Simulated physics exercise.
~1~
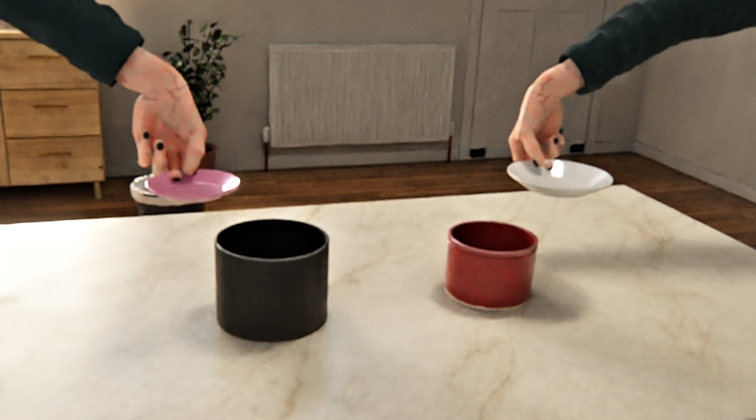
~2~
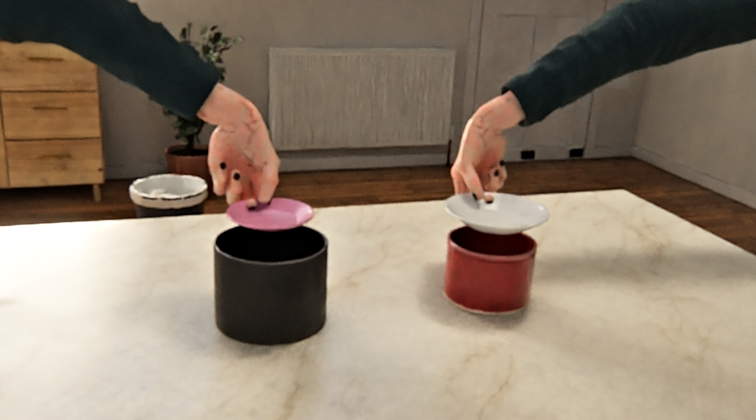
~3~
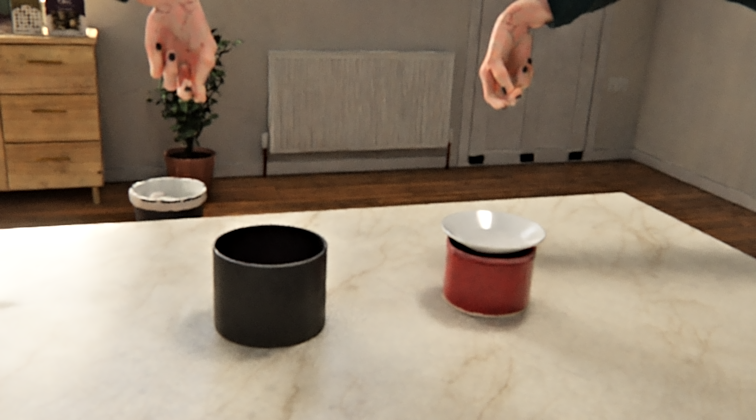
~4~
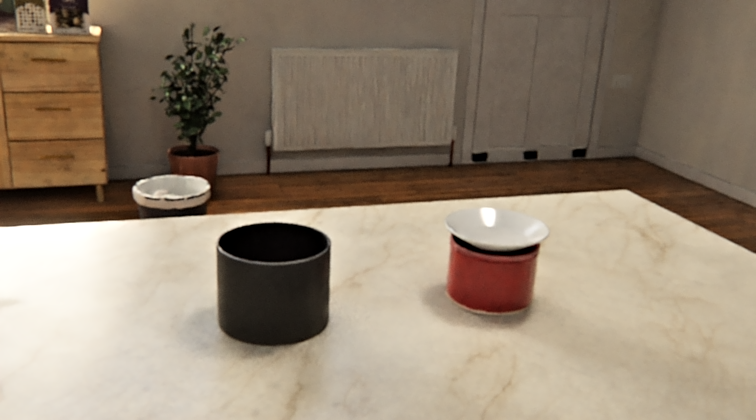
Two hands in dark green sleeves hold a pink plate on the left and a white plate on the right above a pale marbled table, seen from slightly above by a gently swaying camera. Below them stand a black cup on the left and a smaller red jar on the right, with a radiator, a potted plant and wooden drawers behind. The hands bring each plate over its container, then let go and draw back. The pink plate drops inside the black cup, out of sight, while the white plate settles on the red jar's rim and stays there, covering the opening.
